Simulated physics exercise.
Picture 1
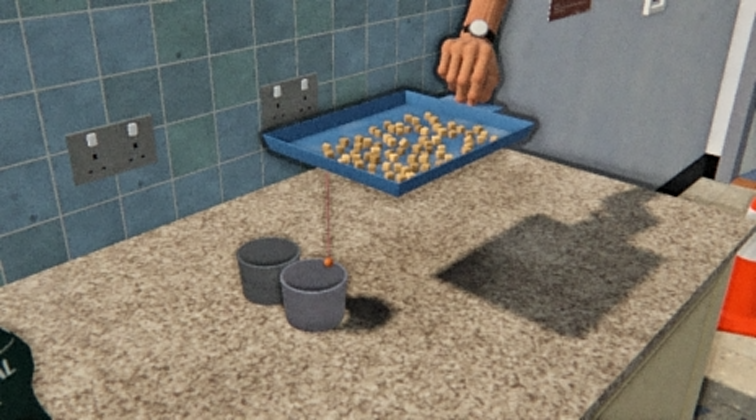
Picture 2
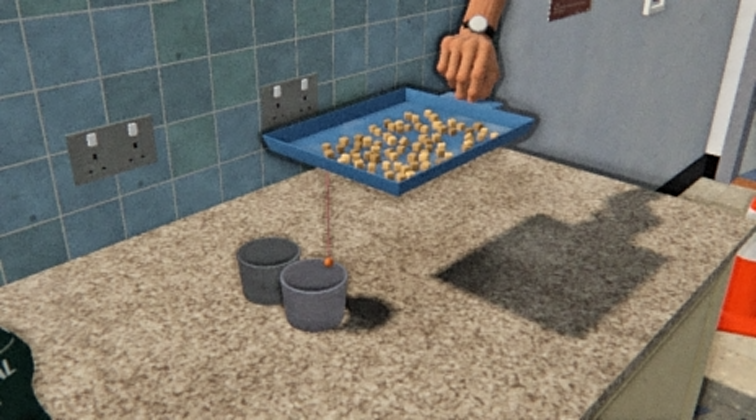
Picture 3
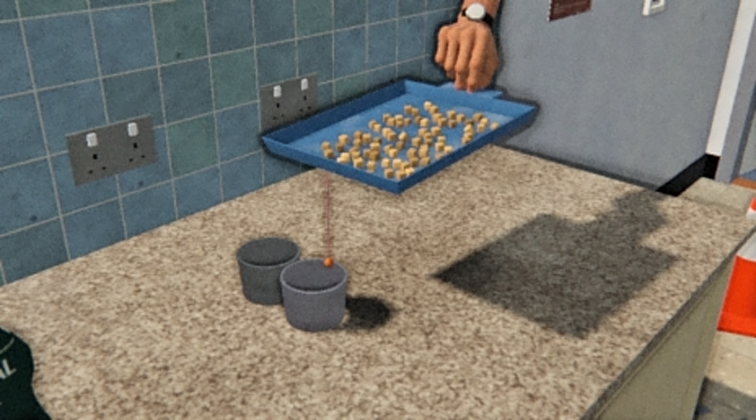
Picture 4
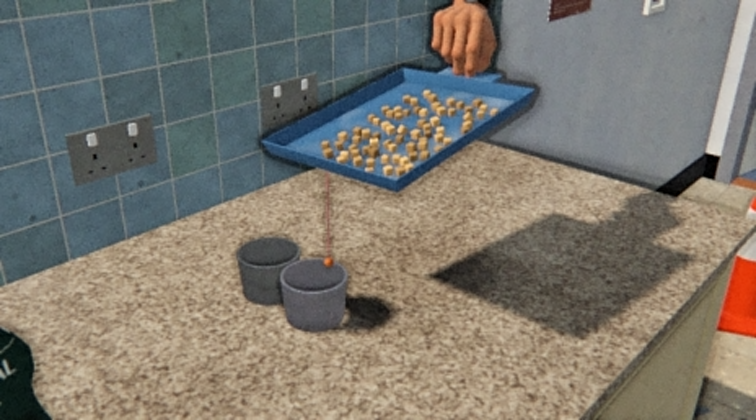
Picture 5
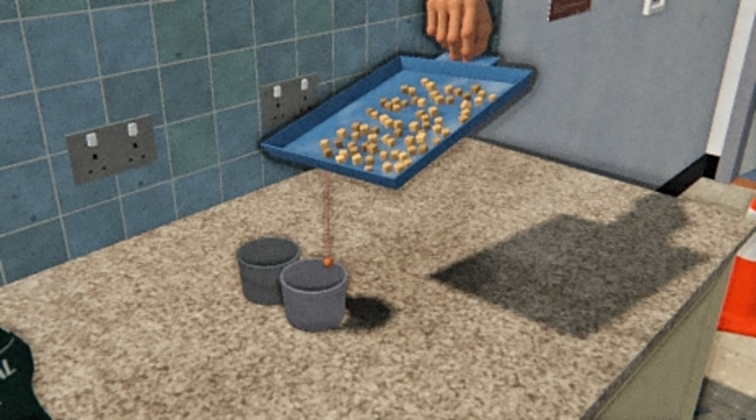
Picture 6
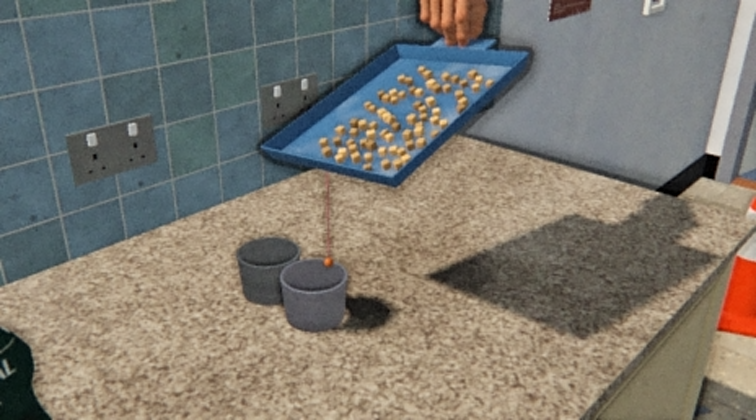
On a speckled kitchen worktop, a hand raising the back of a blue tray of small wooden cubes above two grey dishes.
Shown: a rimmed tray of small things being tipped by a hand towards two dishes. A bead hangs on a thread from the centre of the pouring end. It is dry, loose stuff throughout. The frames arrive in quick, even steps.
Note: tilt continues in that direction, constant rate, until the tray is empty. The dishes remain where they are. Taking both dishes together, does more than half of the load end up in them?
Well, most of it stays in the dishes by the end.
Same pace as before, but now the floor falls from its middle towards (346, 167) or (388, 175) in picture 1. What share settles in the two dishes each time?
I'd say roughly 10 percent with the first slope, 0 percent with the other.
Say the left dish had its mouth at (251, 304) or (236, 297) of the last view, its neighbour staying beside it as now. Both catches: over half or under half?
For the two tries in order: Not as much as half, not as much as half.
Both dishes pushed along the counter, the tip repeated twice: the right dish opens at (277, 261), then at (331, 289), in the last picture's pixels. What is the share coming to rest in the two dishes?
60 per cent the first time, 50 per cent the second time.
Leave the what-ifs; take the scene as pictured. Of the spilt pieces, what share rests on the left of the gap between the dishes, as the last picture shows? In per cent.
Close to 80 %.
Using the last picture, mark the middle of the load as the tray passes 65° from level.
Near (315, 151).
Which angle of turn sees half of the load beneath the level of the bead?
It is at around 110 degrees by then.
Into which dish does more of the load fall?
The one to the left.
Soon, tray tipped steeply; nearly all on the tray; a stray few in the air.
A while on, tray tipped past a quarter turn; about half on the tray; about a quarter in the left dish; a stray few outside both; about a third in the air.
Towards the end, tray tipped past a quarter turn; a small part in the right dish; about two thirds in the left dish; about a third outside both.
Finally, tray tipped past a quarter turn; a small part in the right dish; about two thirds in the left dish; about a third outside both.
